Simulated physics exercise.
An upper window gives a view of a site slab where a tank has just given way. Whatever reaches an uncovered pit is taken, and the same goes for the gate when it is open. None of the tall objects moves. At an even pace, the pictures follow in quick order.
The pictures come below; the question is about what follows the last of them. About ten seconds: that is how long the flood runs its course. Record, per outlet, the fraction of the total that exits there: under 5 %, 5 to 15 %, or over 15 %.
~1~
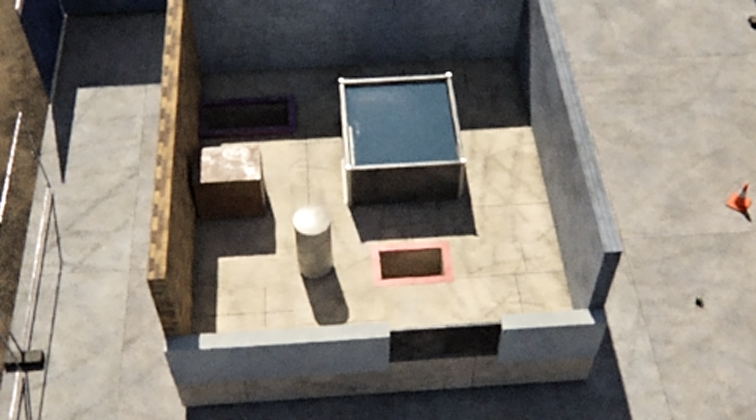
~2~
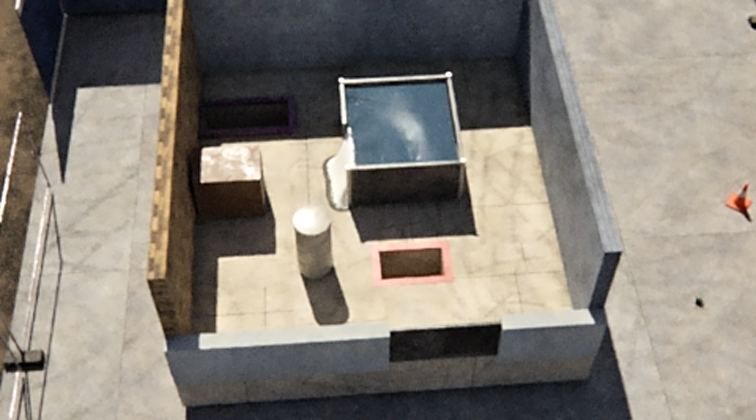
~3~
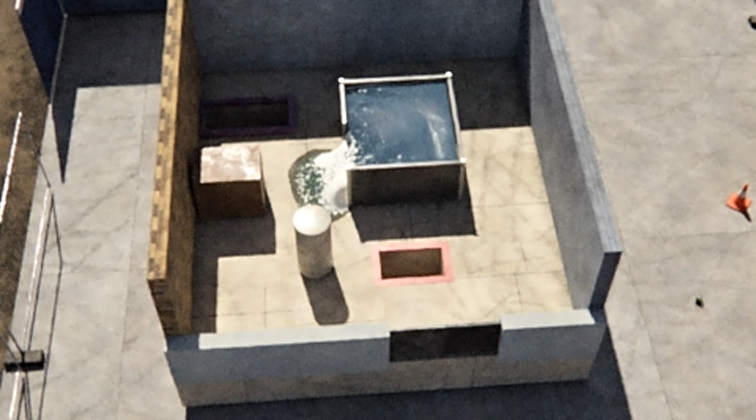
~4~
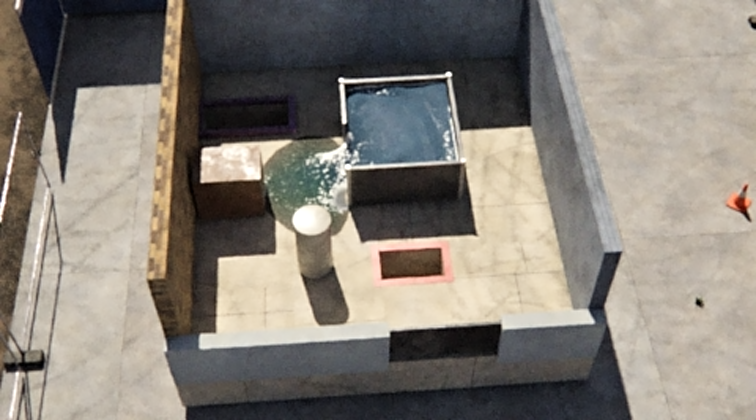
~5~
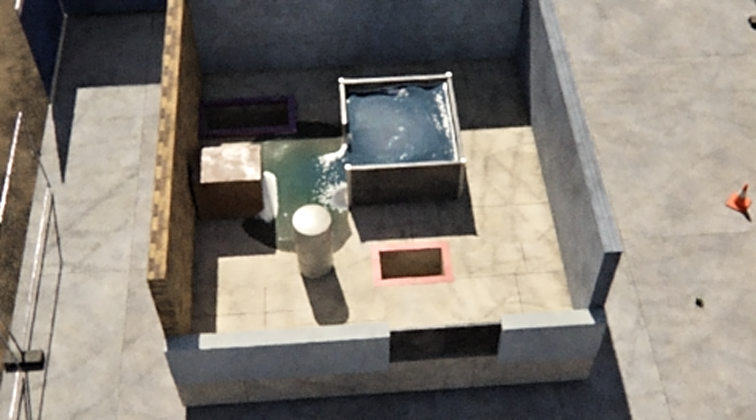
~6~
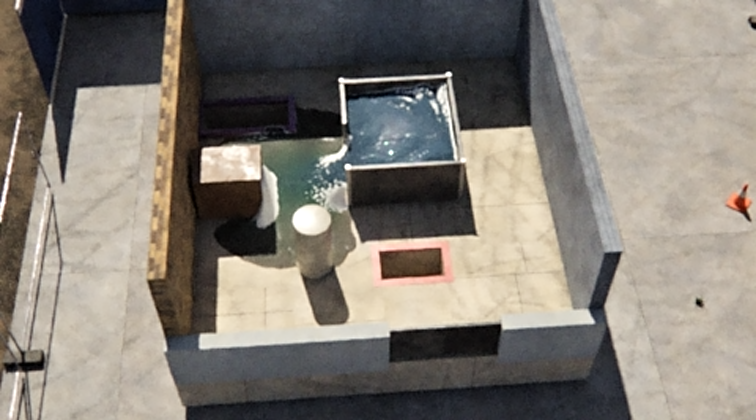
In the end the gate soaks up scarcely any - beneath five per cent; the purple pit soaks up a great deal - past fifteen per cent; the red pit soaks up a medium amount - five to fifteen per cent.
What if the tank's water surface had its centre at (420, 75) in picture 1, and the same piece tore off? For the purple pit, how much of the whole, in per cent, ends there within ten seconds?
The purple pit takes 30 per cent.
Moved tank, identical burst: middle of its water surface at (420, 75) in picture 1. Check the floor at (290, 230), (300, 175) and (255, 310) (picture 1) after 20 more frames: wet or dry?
Taking them as they were asked, they come out soaked, soaked, soaked.
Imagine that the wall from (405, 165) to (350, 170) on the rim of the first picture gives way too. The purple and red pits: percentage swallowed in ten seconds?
Per cent: Purple 0, red 45.
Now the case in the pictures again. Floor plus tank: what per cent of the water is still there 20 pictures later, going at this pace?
I'd put it near 84 %.
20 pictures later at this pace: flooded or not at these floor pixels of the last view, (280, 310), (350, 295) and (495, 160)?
Points in order - 1: Inundated; 2: Inundated; 3: Unwetted.
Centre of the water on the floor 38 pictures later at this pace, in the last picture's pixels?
Around pixel (337, 221).
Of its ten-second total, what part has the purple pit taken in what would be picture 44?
My estimate: Close to 95 per cent.
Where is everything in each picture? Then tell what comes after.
In the first frame, the open tank at (400, 124) is whole and still.
In the second frame, water pours out at (349, 168) and has run to (345, 209).
In the third frame, the front is at (296, 170), out from the gap at (349, 170).
In the fourth frame, water pours out at (349, 172) and has run to a hidden place.
In the fifth frame, the front is at a hidden place, out from the gap at (349, 171).
In the sixth frame, the front is at a hidden place, out from the gap at (349, 171).
A moment on, water covers 25 % of the floor; the gate 0 %, the purple pit 1 %, the red pit 0 %.
Next, water covers 35 % of the floor; the gate 0 %, the purple pit 7 %, the red pit 0 %.
Then, water covers 45 % of the floor; the gate 0 %, the purple pit 15 %, the red pit 0 %.
Later, water covers 70 % of the floor; the gate 0 %, the purple pit 22 %, the red pit 4 %.
In the end, water covers 95 % of the floor; the gate 0 %, the purple pit 24 %, the red pit 9 %.
